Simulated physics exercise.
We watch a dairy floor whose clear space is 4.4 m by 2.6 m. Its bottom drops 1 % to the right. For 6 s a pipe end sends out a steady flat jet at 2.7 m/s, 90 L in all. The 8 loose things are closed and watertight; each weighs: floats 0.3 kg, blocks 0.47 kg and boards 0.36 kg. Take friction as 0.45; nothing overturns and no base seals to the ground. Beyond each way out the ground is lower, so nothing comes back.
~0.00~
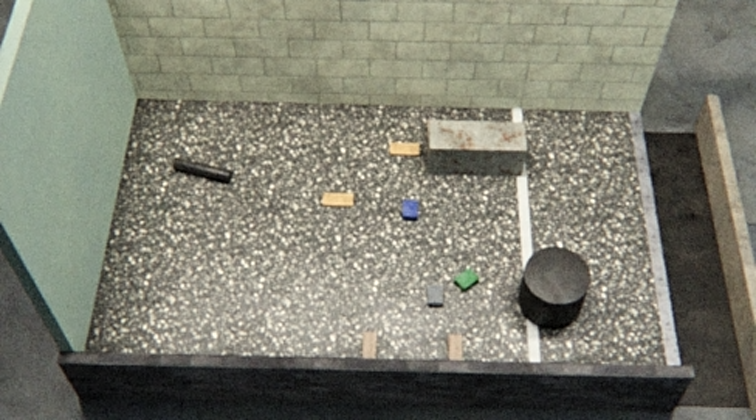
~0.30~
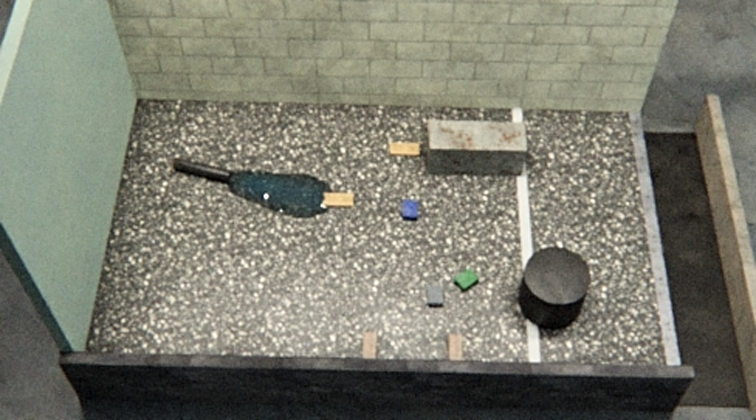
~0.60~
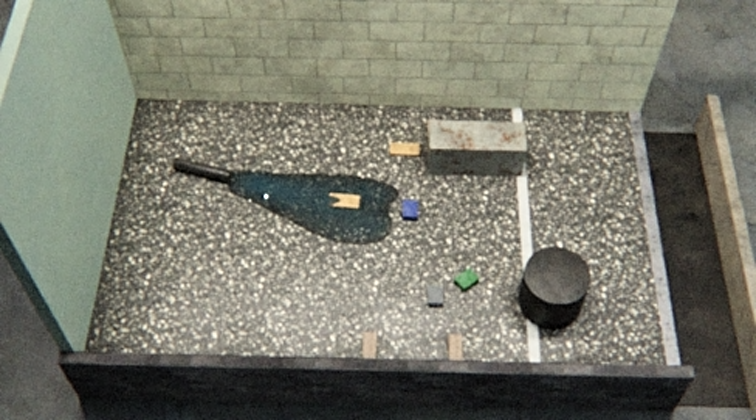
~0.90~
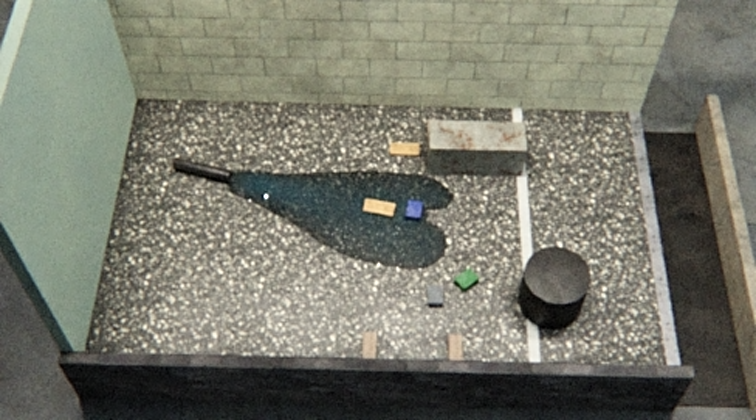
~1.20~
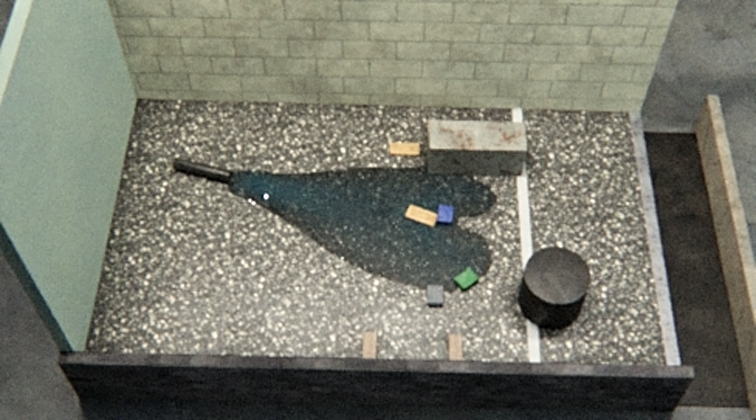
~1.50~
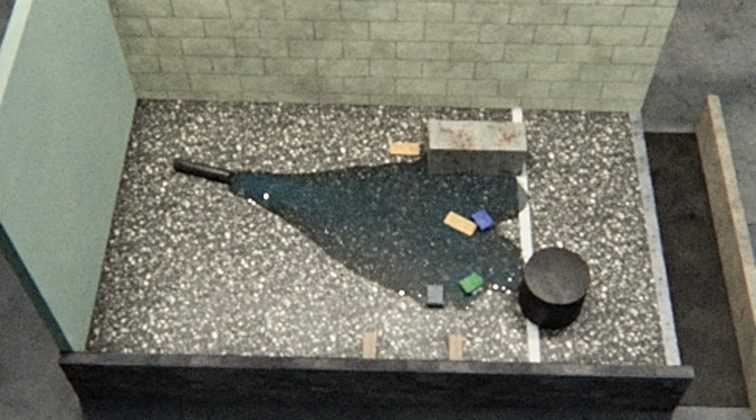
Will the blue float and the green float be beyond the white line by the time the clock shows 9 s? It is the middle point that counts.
Blue float crosses; green float falls short.
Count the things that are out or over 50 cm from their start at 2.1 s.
By then 2.
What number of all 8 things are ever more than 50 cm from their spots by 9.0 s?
4 of them.
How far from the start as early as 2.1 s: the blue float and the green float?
About 100 and 30 cm.
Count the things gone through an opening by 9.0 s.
By then 2.
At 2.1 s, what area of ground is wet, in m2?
About 2.5 m2.
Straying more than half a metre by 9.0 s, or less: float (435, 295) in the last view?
It is more.
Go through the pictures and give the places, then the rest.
The blue float at (410, 209), on the bottom; the green float at (467, 278), on the bottom; water covers 0.0 m2; 0 of 8 have shifted, in the first frame.
The blue float at (410, 209), on the bottom; the green float at (467, 278), on the bottom; water covers 0.3 m2; 0 of 8 have shifted, in the second frame.
The blue float at (410, 209), on the bottom; the green float at (467, 278) rests on the ground; water covers 0.6 m2; 1 of 8 have shifted, in the third frame.
The blue float at (414, 209) rests on the ground, 3 cm from its start; the green float at (467, 278) rests on the ground; 1.0 m2 under water; 1 of 8 have shifted, in the fourth frame.
The blue float at (445, 214), on the bottom, 29 cm from its start; the green float at (467, 278), on the bottom; 1.4 m2 under water; 2 of 8 have shifted, in the fifth frame.
The blue float at (483, 219) rests on the ground, 60 cm from its start; the green float at (471, 283) rests on the ground, 5 cm from its start; water covers 1.9 m2; 3 of 8 have shifted, in the sixth frame.
After 2.1 s the blue float is near (534, 221), 1.0 m from its start, aground; the green float is near (493, 304), 0.3 m from its start, aground; 2 of 8 are over the mark; 1 afloat.
After 4.0 s the blue float is near (651, 210), 2.0 m from its start, aground; the green float is near (493, 340), 0.6 m from its start, aground; 2 of 8 are over the mark; 0 afloat.
After 6.3 s the blue float has gone out; the green float is near (497, 355), 0.7 m from its start, afloat; 2 of 8 are over the mark; 2 afloat.
After 9.0 s the blue float has gone out; the green float is near (477, 338), 0.5 m from its start, aground; 3 of 8 are over the mark; 0 afloat.
